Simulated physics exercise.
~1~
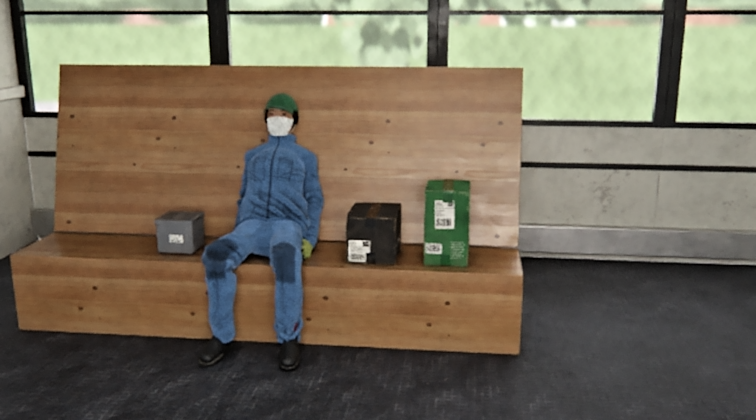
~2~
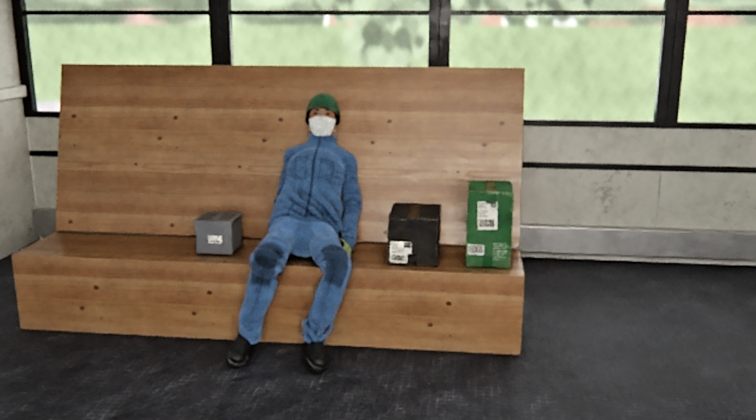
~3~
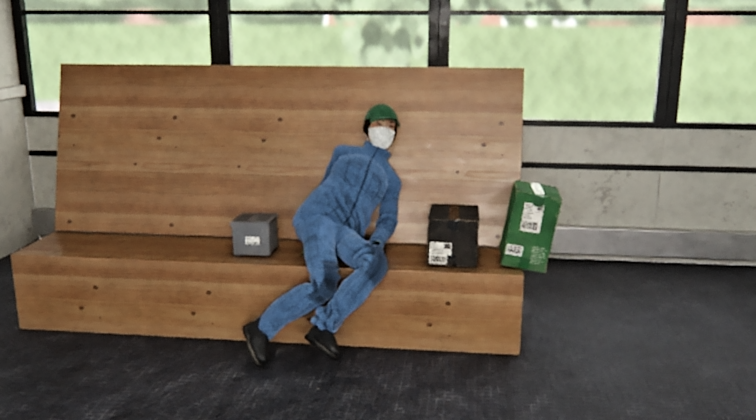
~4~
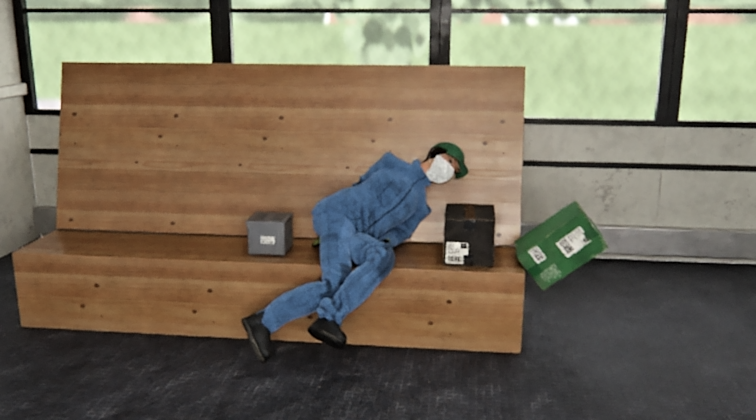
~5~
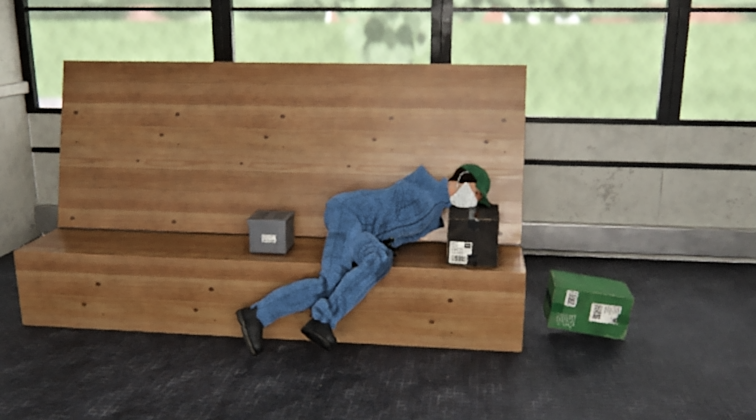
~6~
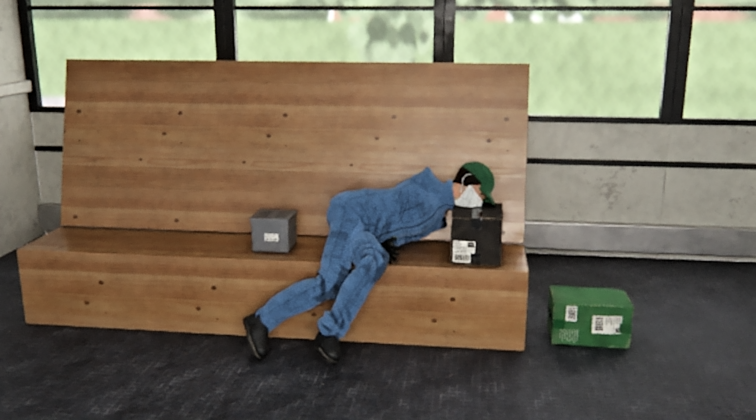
Masked person in blue sliding right along a wooden bench and slumping onto a black box as a green box tumbles off.
